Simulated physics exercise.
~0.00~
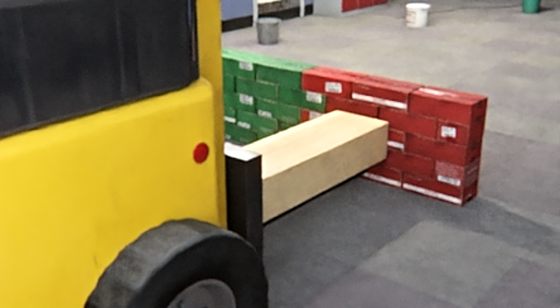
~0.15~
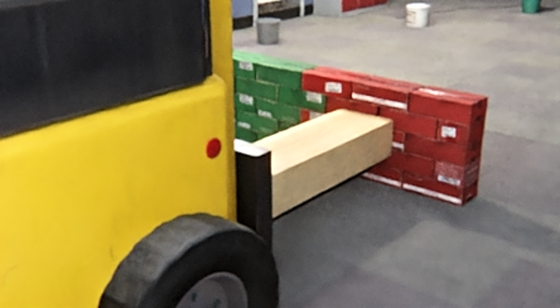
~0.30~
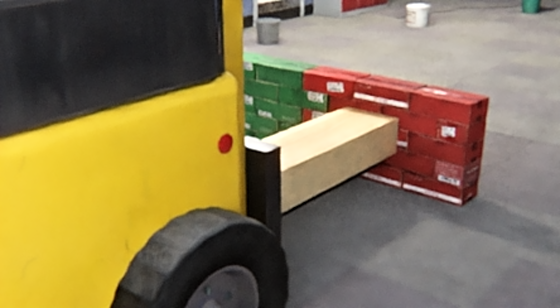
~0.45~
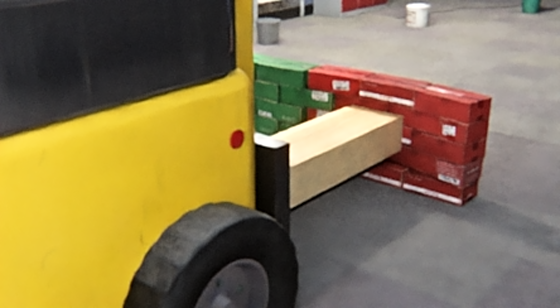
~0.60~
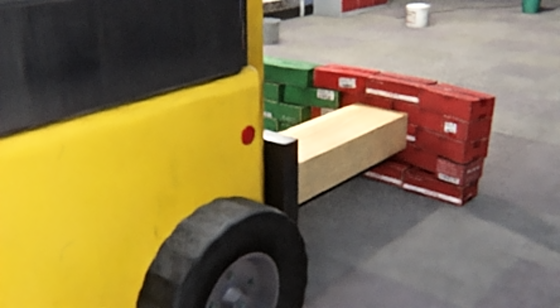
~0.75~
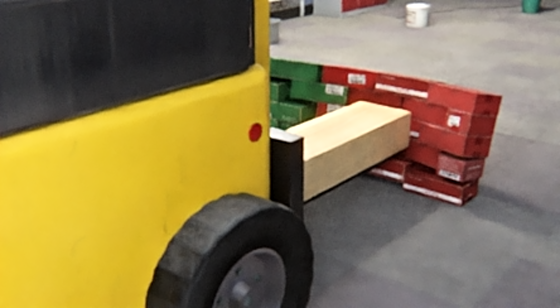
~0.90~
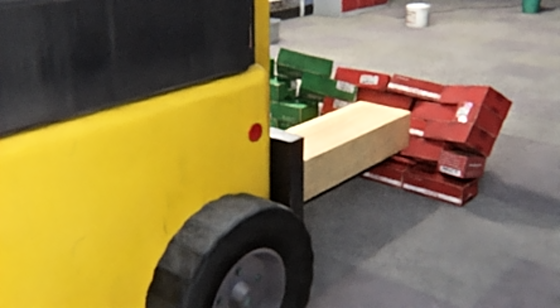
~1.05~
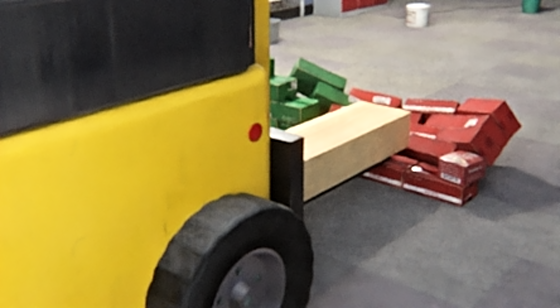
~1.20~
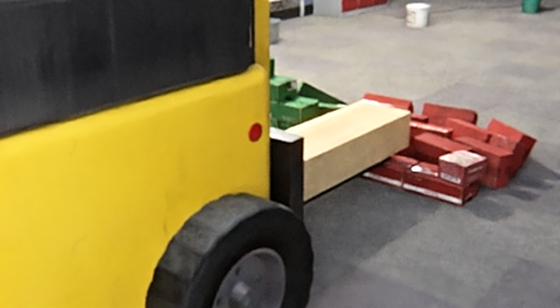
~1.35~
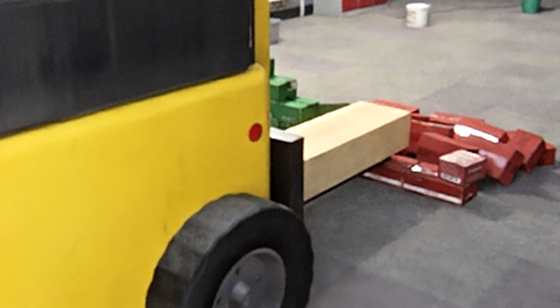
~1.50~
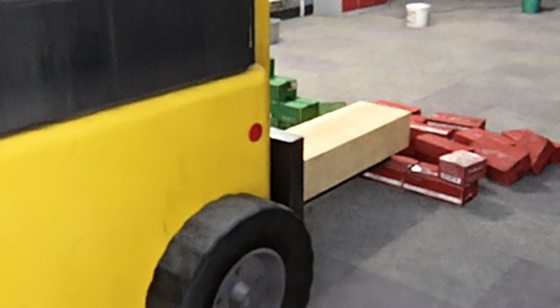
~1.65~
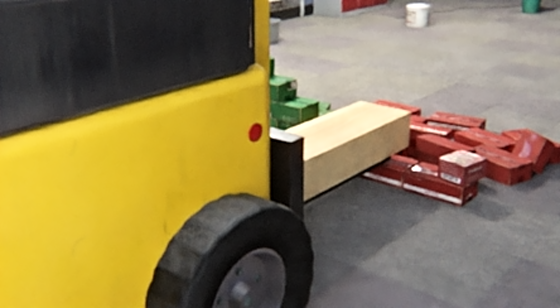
A yellow lift truck with a dark window and black wheel fills the left side, seen from a still viewpoint over a grey floor, with buckets standing in the background. It carries a long pale case in front, facing a low wall of stacked boxes, green on the left and red on the right. The truck rolls right and presses the case into the red part, which bulges and leans back as the truck stops. The upper red boxes tip away and tumble over, and a few green ones shift beside them. Red boxes end scattered behind the case, some upside down, while most green boxes stay stacked.
